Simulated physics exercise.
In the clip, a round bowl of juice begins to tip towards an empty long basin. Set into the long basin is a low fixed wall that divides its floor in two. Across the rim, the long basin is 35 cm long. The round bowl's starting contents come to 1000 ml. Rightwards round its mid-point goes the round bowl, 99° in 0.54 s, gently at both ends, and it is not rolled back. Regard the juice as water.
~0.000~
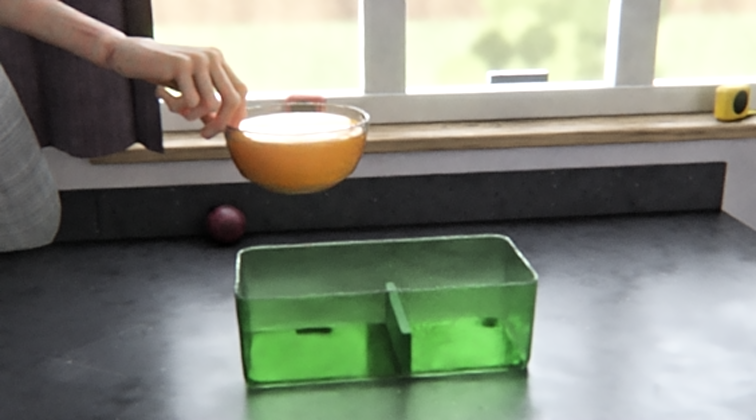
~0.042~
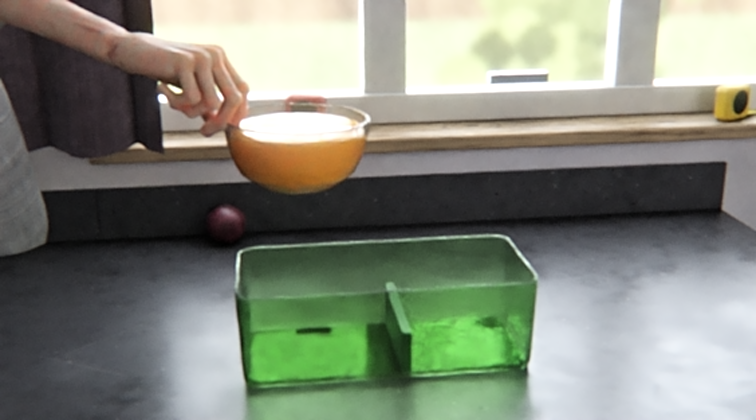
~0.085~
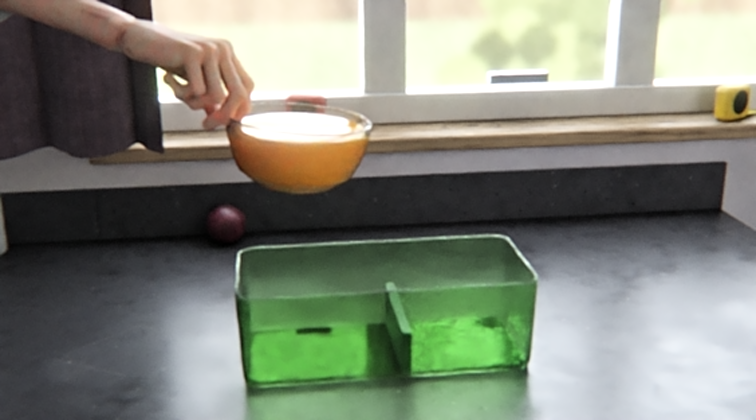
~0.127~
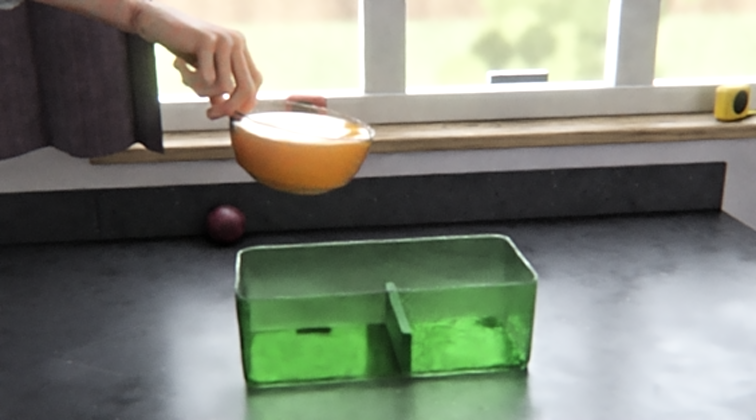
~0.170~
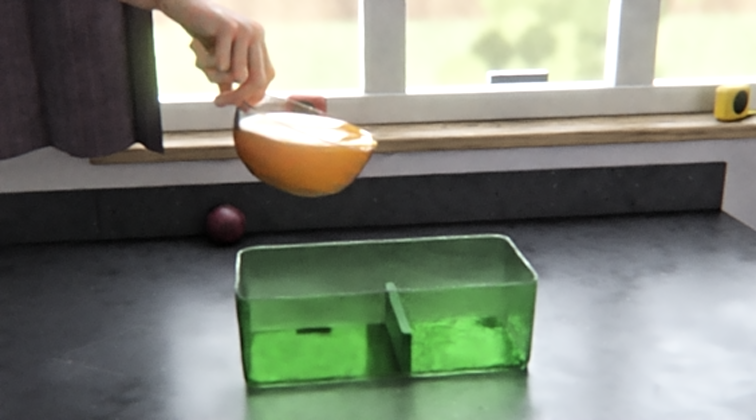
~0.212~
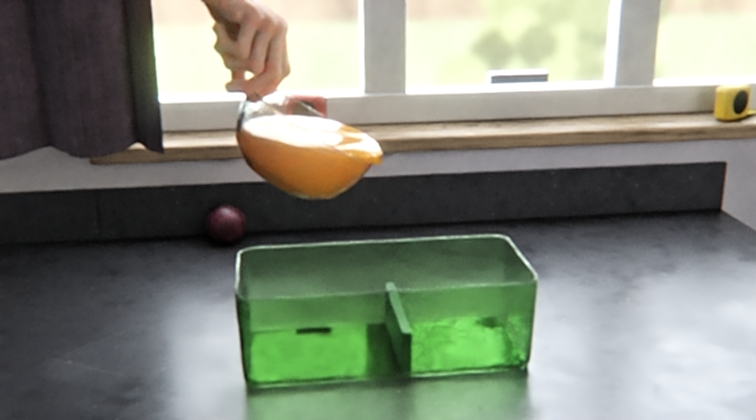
At first, a hand holds a glass bowl of orange juice almost level above a green, divided basin on a dark countertop. The hand then gradually tilts the bowl to the right, its left side lifting as its right rim dips, and the juice shifts up to the lowered lip.
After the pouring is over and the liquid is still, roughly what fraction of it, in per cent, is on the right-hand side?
Roughly 57 out of 100 parts.
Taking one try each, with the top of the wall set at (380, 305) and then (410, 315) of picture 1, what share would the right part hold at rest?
I'd put it at about 75 per cent for the first and about 45 per cent for the second.
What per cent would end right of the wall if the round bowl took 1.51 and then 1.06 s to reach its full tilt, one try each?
Around 80 per cent first, around 80 per cent next.
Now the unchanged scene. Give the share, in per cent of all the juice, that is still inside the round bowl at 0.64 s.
2 per cent or so.
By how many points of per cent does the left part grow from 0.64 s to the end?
I'd say near 16 percent.
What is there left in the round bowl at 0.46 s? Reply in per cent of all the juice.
Around 18 percent.
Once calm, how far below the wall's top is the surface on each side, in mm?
I'd say some 40 mm on the left and some 30 mm on the right.
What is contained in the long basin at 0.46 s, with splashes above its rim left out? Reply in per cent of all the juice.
At that time the basin holds about 36 per cent of the liquid.
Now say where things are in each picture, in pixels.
In the first picture, it leans 0°; its right rim is at (367, 117); the juice meets the walls at (227, 130) and (364, 125); the long basin's rim runs from (237, 274) to (522, 258); the wall's top is at (397, 307).
In the second picture, it leans 1°; its right rim is at (368, 119); the juice meets the walls at (228, 129) and (365, 126).
In the third picture, it leans 6°; its right rim is at (370, 124); the juice meets the walls at (230, 126) and (366, 128).
In the fourth picture, it leans 13°; its right rim is at (372, 133); the juice meets the walls at (233, 124) and (369, 131).
In the fifth picture, it leans 22°; its right rim is at (373, 145); the juice meets the walls at (236, 124) and (374, 139); 1 per cent is over the edge.
In the sixth picture, it leans 33°; its right rim is at (372, 159); the juice meets the walls at (239, 126) and (360, 145); 6 per cent is over the edge.
By 0.46 s the tilt is 94° and 17 per cent is still to pour, 1 is left of the wall and 35 right of it.
By 0.64 s the tilt is 99° and 2 per cent is still to pour, 26 is left of the wall and 60 right of it.
By 0.83 s the tilt is 99° and 0 per cent is still to pour, 37 is left of the wall and 57 right of it.
By 1.04 s the tilt is 99° and 0 per cent is still to pour, 40 is left of the wall and 57 right of it.
At rest 41 per cent lies left of the wall, 57 right of it and 3 outside.
